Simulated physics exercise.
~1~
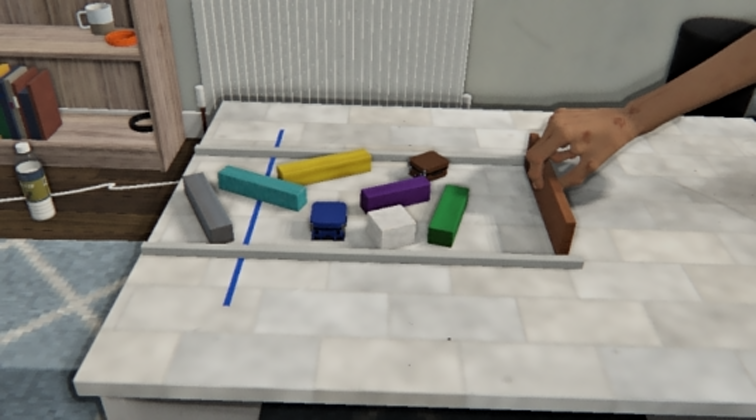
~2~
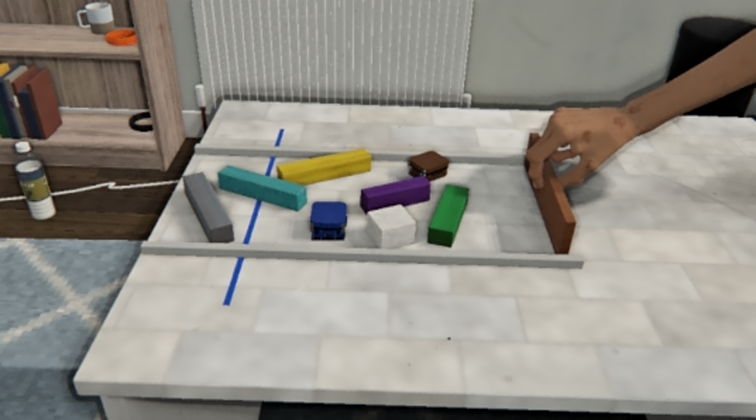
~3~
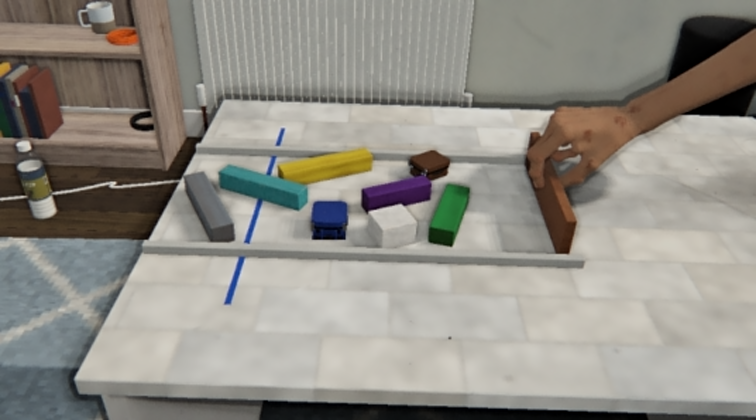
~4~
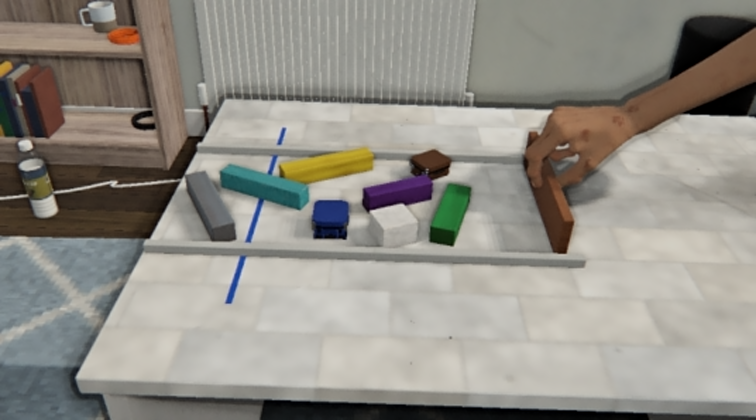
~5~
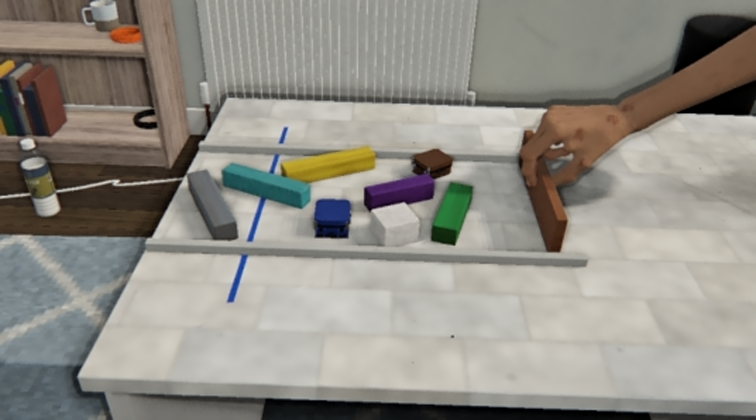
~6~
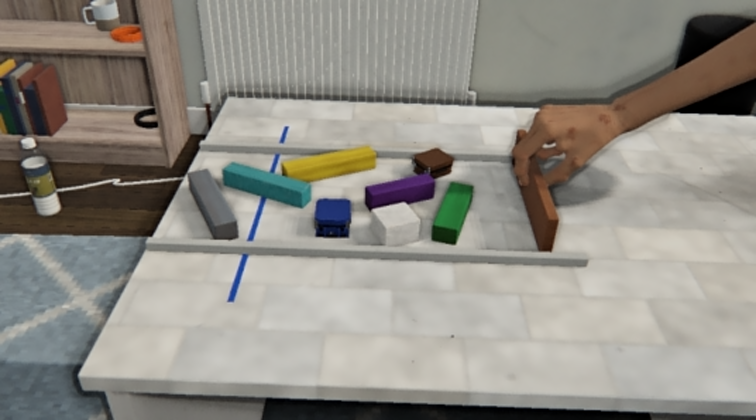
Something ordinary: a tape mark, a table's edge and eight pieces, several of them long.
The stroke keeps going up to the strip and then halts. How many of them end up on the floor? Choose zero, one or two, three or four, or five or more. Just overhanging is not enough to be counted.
One or two.
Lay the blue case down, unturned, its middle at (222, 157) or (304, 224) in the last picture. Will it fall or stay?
Blue case - first try slides off, second try is safe.
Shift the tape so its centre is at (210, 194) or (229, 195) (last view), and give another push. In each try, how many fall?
Counts: 5, 4.
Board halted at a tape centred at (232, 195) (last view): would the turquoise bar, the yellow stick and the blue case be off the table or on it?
Starting with the turquoise bar, it ends up falling, then the yellow stick ends up falling, then the blue case ends up falling.
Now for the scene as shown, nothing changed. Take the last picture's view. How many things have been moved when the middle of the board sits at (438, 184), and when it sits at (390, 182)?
4 by the first point, 6 by the second.
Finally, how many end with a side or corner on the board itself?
At rest, 2 are in contact.
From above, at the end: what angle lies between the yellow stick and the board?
I'd put it at about 70°.
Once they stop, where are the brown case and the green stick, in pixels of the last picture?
I'd say approximately (260, 154) and then (247, 206).
Early on, none off yet; grey stick at rest near (212, 204); turquoise bar at rest near (266, 185); yellow stick at rest near (330, 166).
A while later, none off yet; grey stick at rest near (210, 204); turquoise bar travelled a little near (255, 188); yellow stick travelled about its own width near (269, 161).
Finally, the number that fall off is one or two; lost, grey stick.
